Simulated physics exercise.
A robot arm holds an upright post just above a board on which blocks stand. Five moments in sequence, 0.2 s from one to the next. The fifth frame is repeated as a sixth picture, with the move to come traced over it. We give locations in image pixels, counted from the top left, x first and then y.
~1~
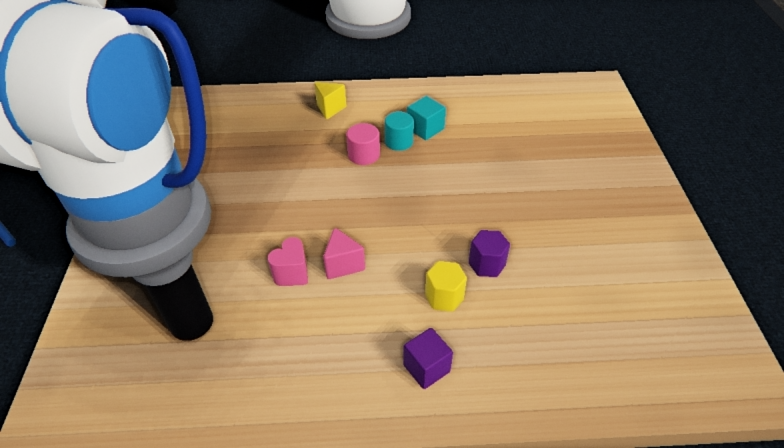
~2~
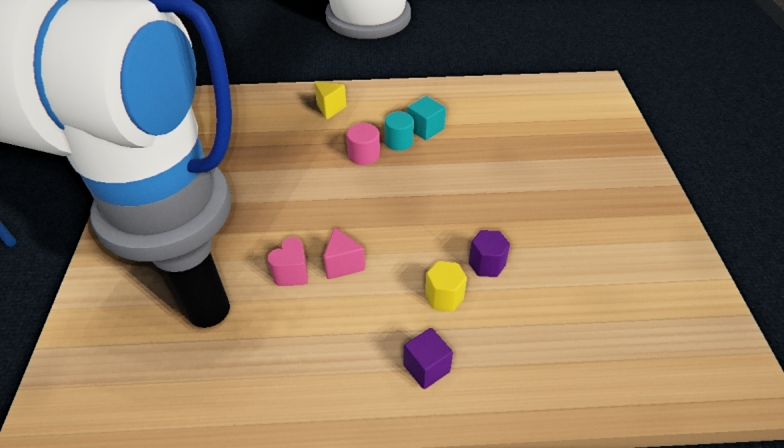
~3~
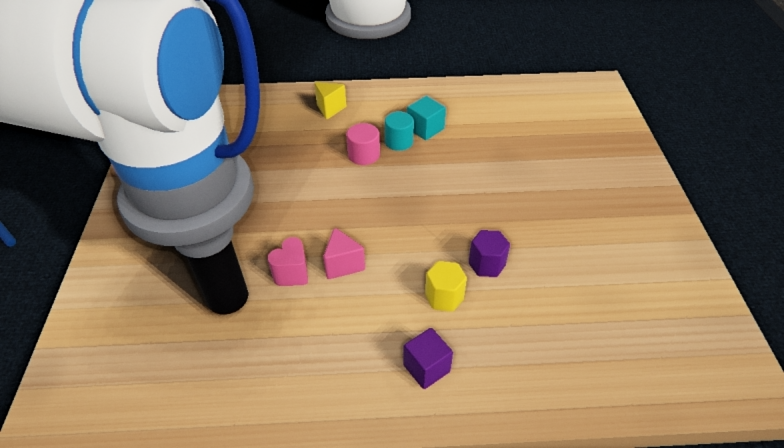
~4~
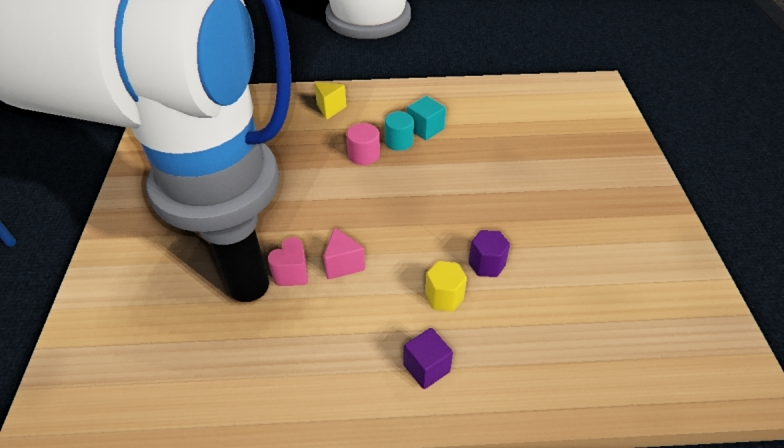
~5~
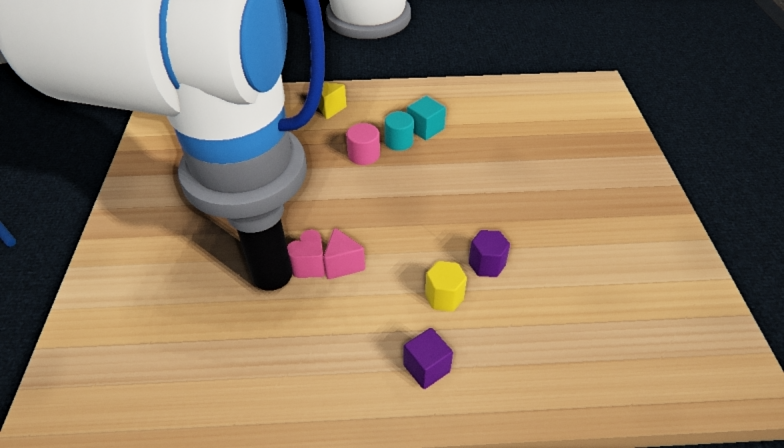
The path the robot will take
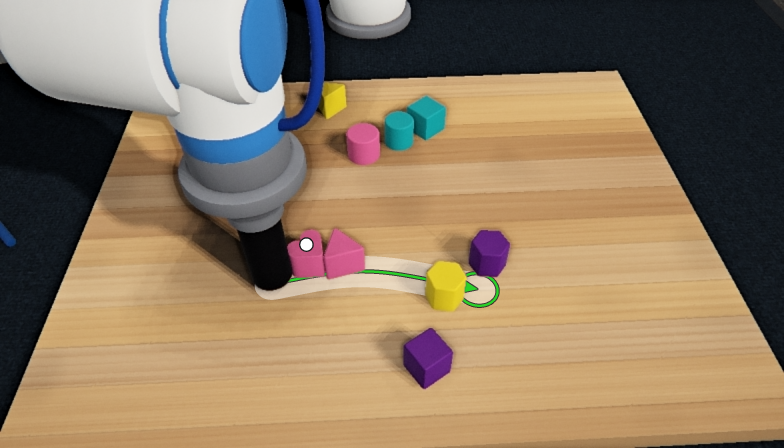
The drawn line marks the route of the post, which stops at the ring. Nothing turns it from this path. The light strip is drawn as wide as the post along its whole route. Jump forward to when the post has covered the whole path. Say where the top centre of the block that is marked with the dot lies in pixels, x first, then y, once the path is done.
Its top middle will sit at (411, 224).
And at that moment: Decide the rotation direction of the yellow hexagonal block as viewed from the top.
Bird's-eye view: Clockwise.
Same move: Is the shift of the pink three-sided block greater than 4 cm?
I expect so.
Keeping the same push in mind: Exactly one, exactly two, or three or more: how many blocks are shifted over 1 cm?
Blocks that move over 1 cm: Three or more.
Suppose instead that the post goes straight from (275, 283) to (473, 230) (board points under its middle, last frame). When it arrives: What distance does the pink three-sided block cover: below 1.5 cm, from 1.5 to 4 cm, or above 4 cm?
Once the path ends, it will sit over 4 cm from where it is now.
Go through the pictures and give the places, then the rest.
In the first frame, post tip at (192, 323); block tops, pink heart block at (288, 253); pink three-sided block at (341, 244); yellow hexagonal block at (447, 275); purple hexagonal block at (491, 242).
In the second frame, post at (209, 310); blocks unchanged.
In the third frame, post at (228, 298); blocks unchanged.
In the fourth frame, post at (249, 286); blocks unchanged.
In the fifth frame, post at (273, 275); pink heart block at (306, 245); pink three-sided block at (341, 244); yellow hexagonal block at (447, 275); purple hexagonal block at (491, 242).
Path on the board, from (275, 283) by way of (376, 272) to (478, 289); the dot is on the pink heart block.
What follows on the original path. One third of the way, post at (342, 264); pink heart block at (372, 231); pink three-sided block at (400, 230), turned 20° anticlockwise.
Two thirds of the way, post at (411, 268); pink heart block at (411, 224), turned 25° anticlockwise; pink three-sided block at (435, 215), turned 45° anticlockwise.
At the end, post at (479, 281); pink heart block at (411, 224), turned 25° anticlockwise; pink three-sided block at (435, 215), turned 45° anticlockwise; yellow hexagonal block at (497, 300), turned 70° clockwise; purple hexagonal block at (497, 241), turned 25° anticlockwise.
